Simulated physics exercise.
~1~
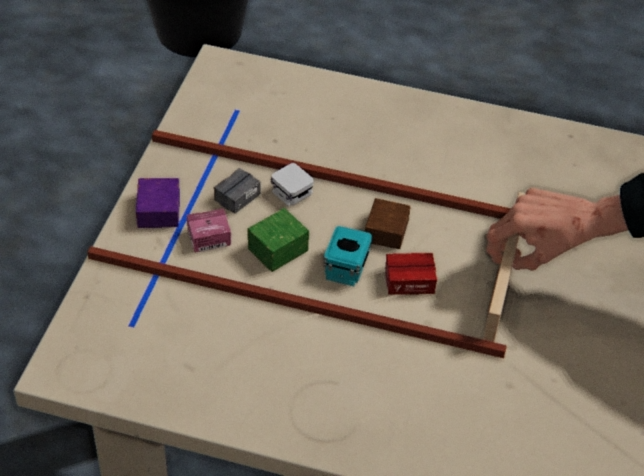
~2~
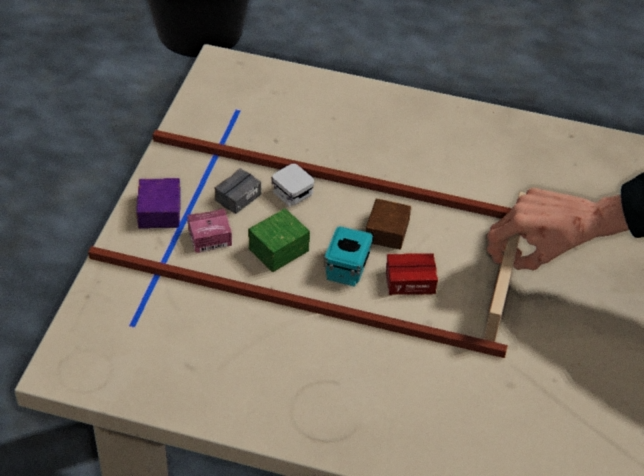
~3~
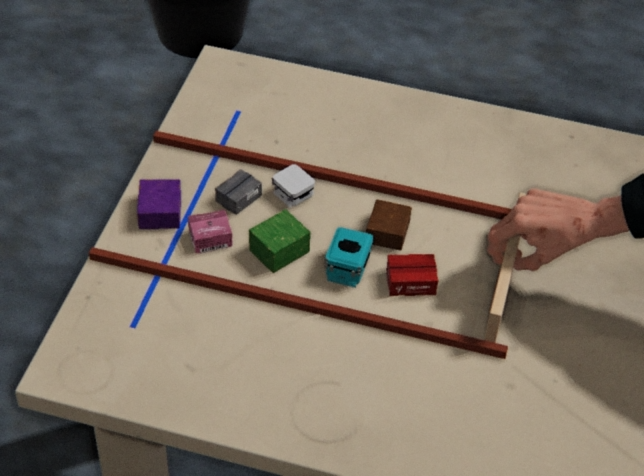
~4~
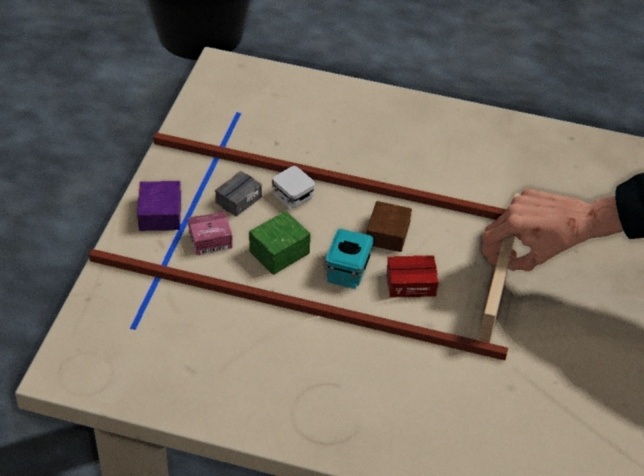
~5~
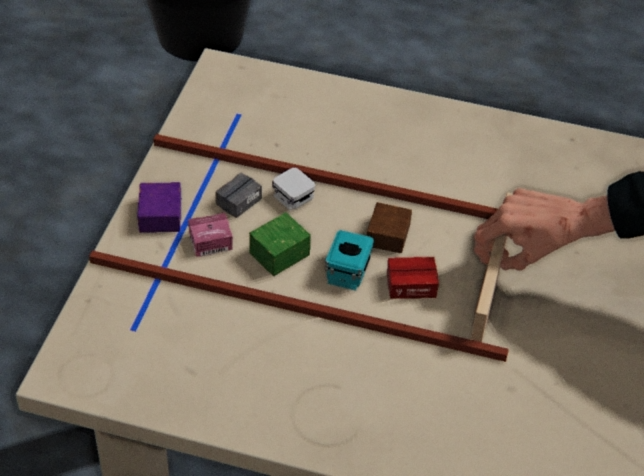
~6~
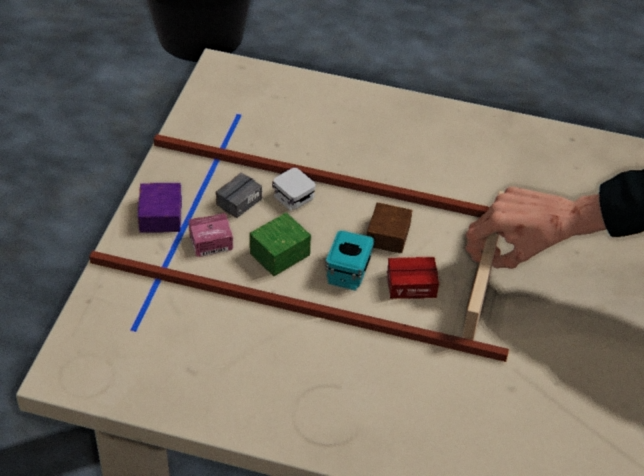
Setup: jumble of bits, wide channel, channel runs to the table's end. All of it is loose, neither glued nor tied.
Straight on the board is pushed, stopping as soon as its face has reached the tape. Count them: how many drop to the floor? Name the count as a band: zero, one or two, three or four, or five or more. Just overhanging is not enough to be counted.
The count falls in the three or four band.
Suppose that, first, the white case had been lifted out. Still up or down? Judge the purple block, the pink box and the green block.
Purple block gone, pink box gone, green block gone.
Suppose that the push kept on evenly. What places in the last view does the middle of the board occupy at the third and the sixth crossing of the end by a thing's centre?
Its centre point is roughly (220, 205) and later (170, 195).
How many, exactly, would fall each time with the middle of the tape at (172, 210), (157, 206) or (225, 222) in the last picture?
Result per try: 4; 6; 2.
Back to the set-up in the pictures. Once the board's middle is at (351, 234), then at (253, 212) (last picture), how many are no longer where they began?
One spot: 5. Other spot: 8.
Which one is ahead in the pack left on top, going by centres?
Turquoise case.
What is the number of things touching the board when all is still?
That comes to 2.
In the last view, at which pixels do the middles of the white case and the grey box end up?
In the last picture the white case sits at (164, 156) while the grey box sits at (149, 184).
A little later, none off yet; purple block at rest near (160, 207); pink box at rest near (211, 235); grey box at rest near (239, 195).
Next, none off yet; purple block shifted a little near (135, 200); pink box shifted about its own width near (163, 225); grey box at rest near (239, 195).
Later still, one off so far; purple block dropping near (108, 420); pink box tilted well over near (81, 236); grey box shifted about its own width near (189, 192).
When it is over, the number that fall off is three or four; down, green block, pink box and purple block.
